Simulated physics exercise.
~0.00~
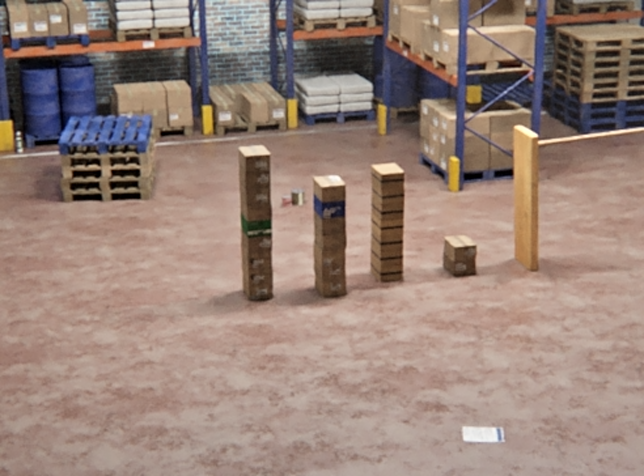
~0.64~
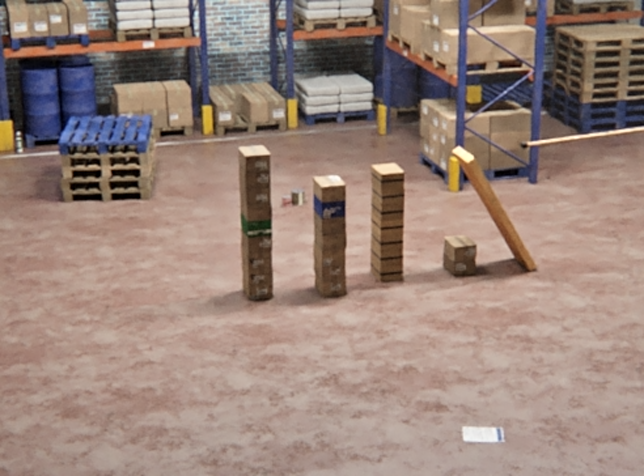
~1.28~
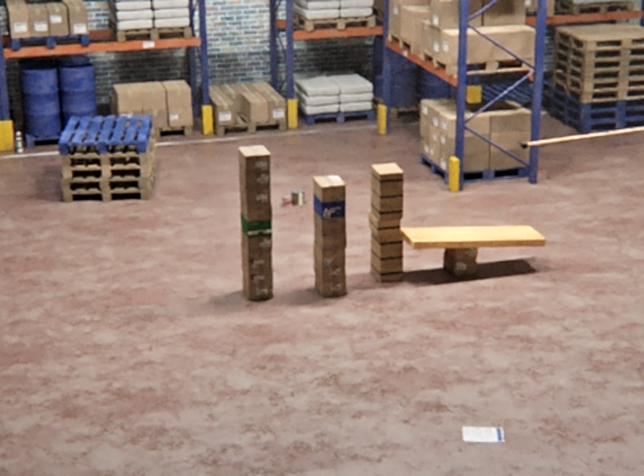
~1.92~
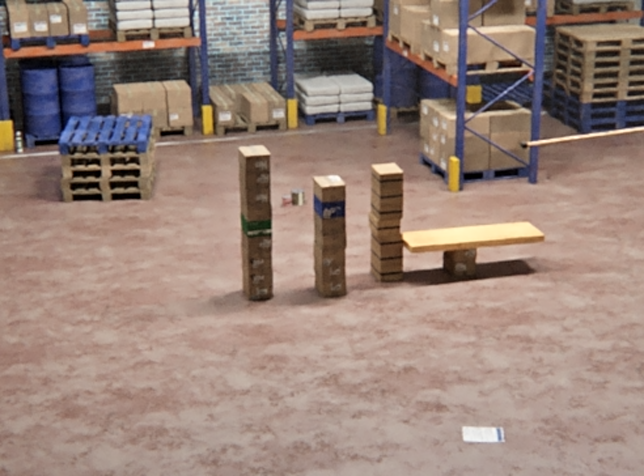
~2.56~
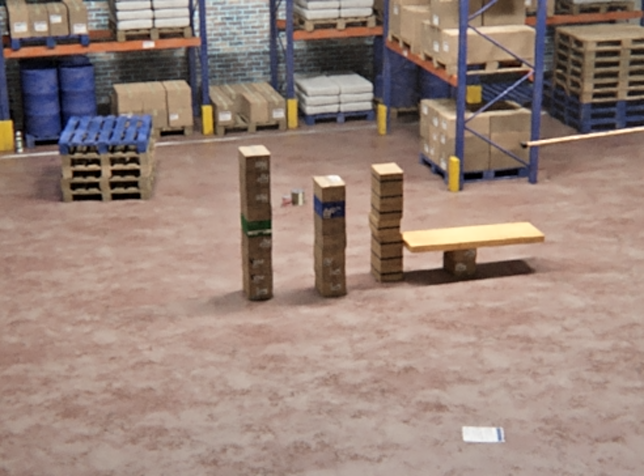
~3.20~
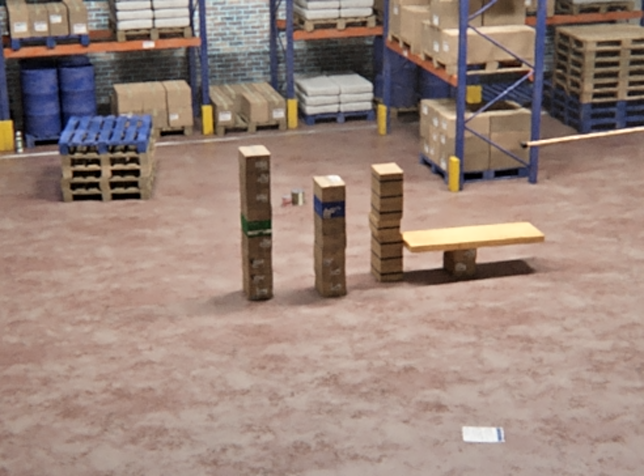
In a warehouse, an upright wooden board tipped left beside a pole, fell over a low box and came to rest lying across it, its end against the nearest stack of parcels, while the stacks marked blue and green stayed standing.
